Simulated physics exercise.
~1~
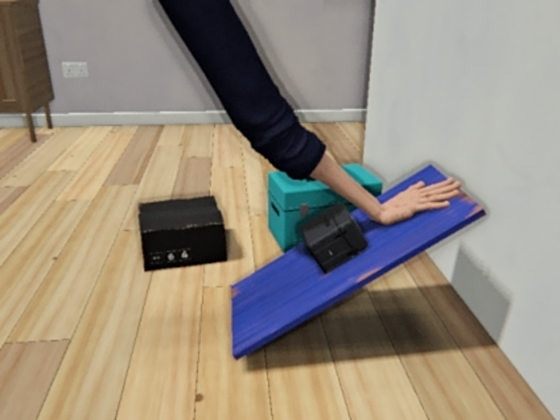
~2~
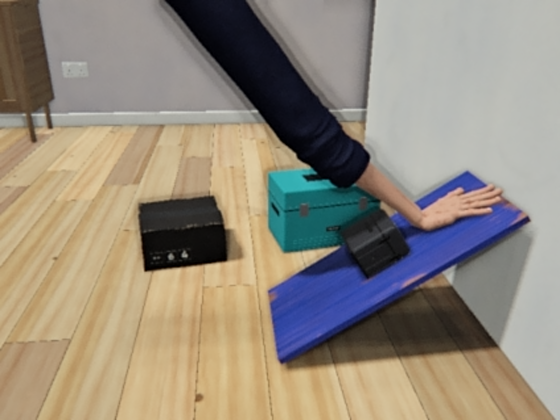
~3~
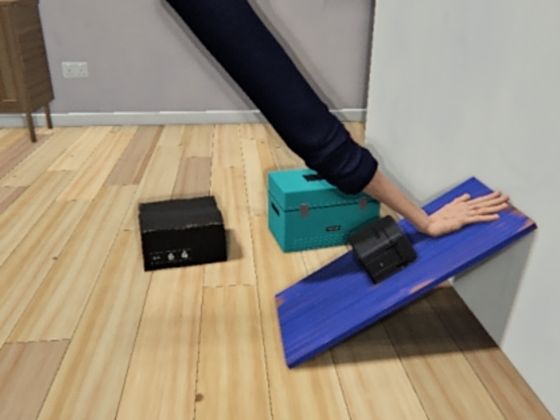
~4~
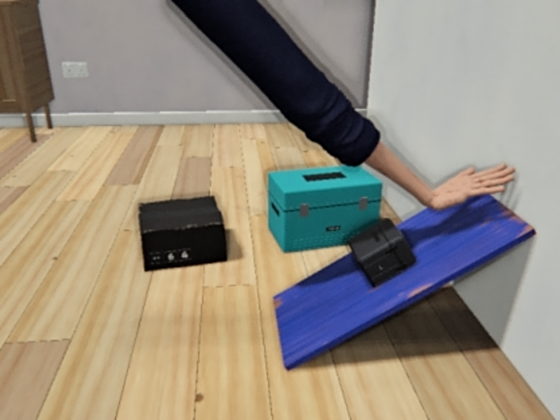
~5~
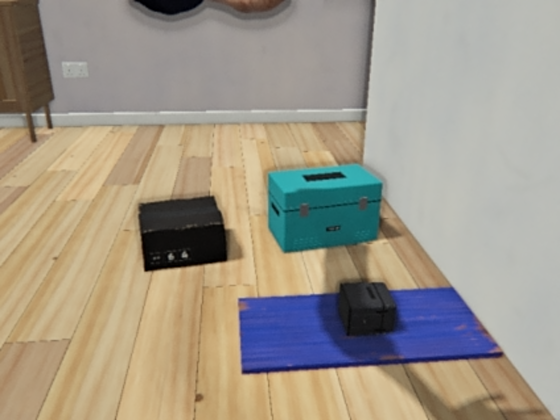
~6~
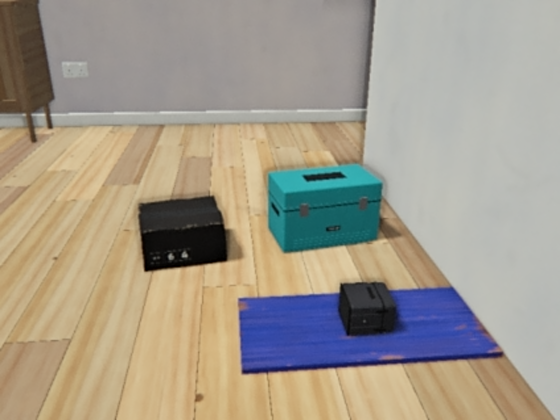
Beside a bare wall, a hand leans a blue board that slides down flat once released.
